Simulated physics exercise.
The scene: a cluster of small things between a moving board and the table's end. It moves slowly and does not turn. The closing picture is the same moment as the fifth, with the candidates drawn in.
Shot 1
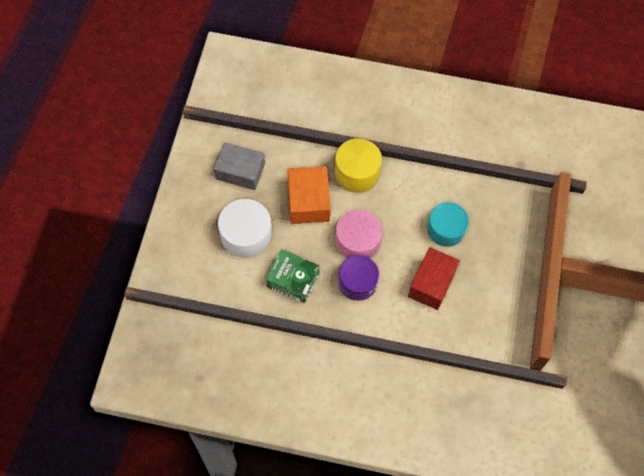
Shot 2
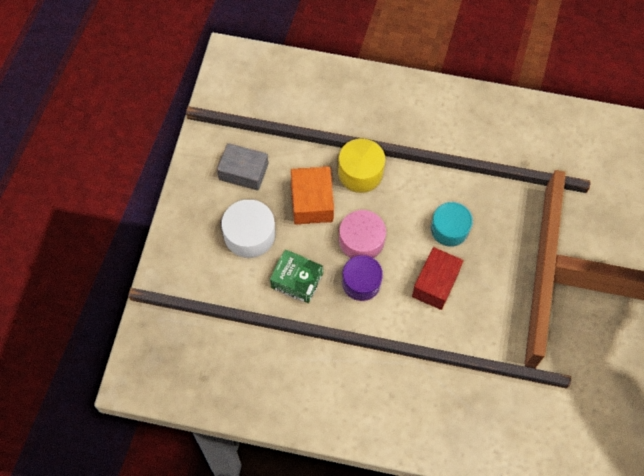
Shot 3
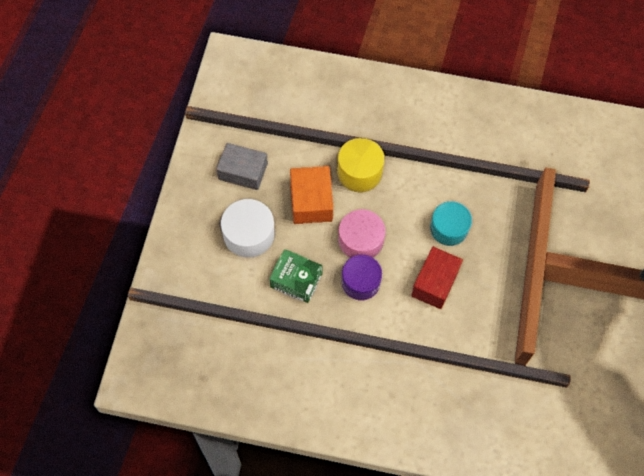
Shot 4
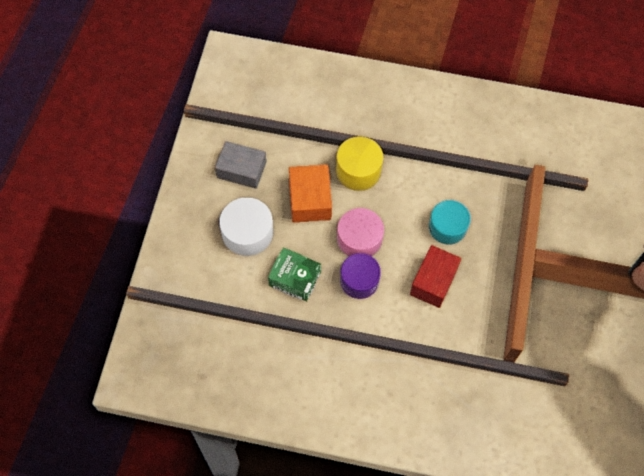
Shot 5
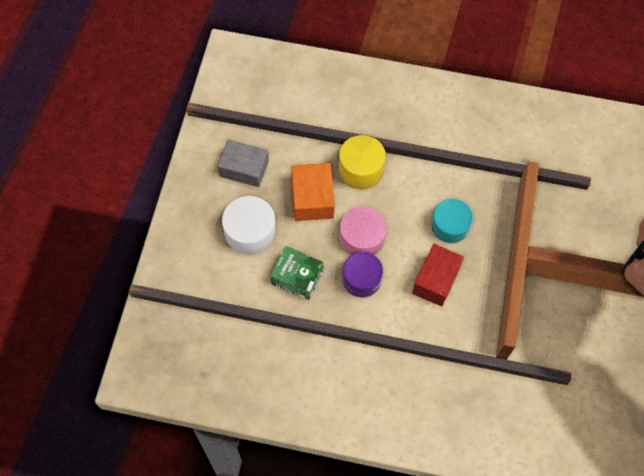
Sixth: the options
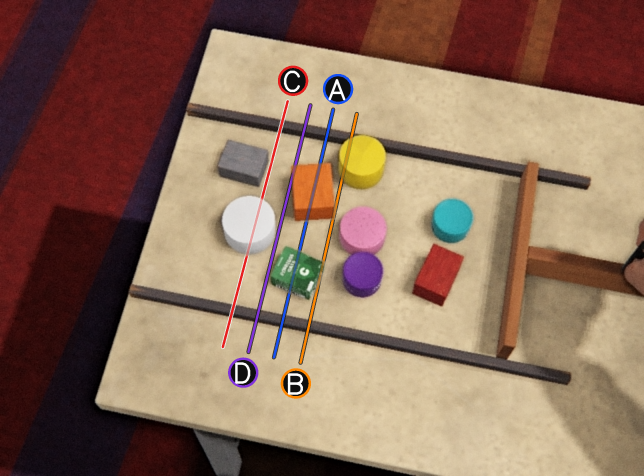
On a pale table above a red and dark striped carpet, seen from above at a slight tilt, two dark rails run across the top. Between them sit a grey block, a white round piece, an orange block, a yellow tin, a green packet, pink, purple and turquoise tubs, and a red block. From the right, a brown board on a handle slides slowly left without touching them, a hand appearing at its handle, while the view shifts very slightly.
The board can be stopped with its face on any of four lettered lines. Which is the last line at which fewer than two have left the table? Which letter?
It should halt at C.
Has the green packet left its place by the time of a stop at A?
Yes.
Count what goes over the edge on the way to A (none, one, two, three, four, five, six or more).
In all, none.
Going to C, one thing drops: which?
The grey block goes over.
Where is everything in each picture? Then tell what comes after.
In the first picture, orange block (309, 195); yellow tin (358, 166); turquoise tub (448, 225).
In the second picture, board (551, 259); green packet (297, 277).
In the third picture, board (541, 256); grey block (243, 166).
In the fourth picture, board (529, 253); purple tub (360, 277).
In the fifth picture, board (522, 250); orange block (313, 192); yellow tin (361, 163); turquoise tub (452, 221).
On the marked copy, A at (305, 226); B at (330, 231); C at (257, 217); D at (281, 221).
Taking C. A third of the way, board (426, 231); purple tub (357, 274); red block (396, 268).
Two thirds of the way, board (333, 213); grey block (226, 156); white tin (230, 225).
When it is over, board (261, 199); grey block over the edge; white tin (160, 211); one fallen.
As for the rest, A is within the limit but short; B is within the limit but short; D is within the limit but short.
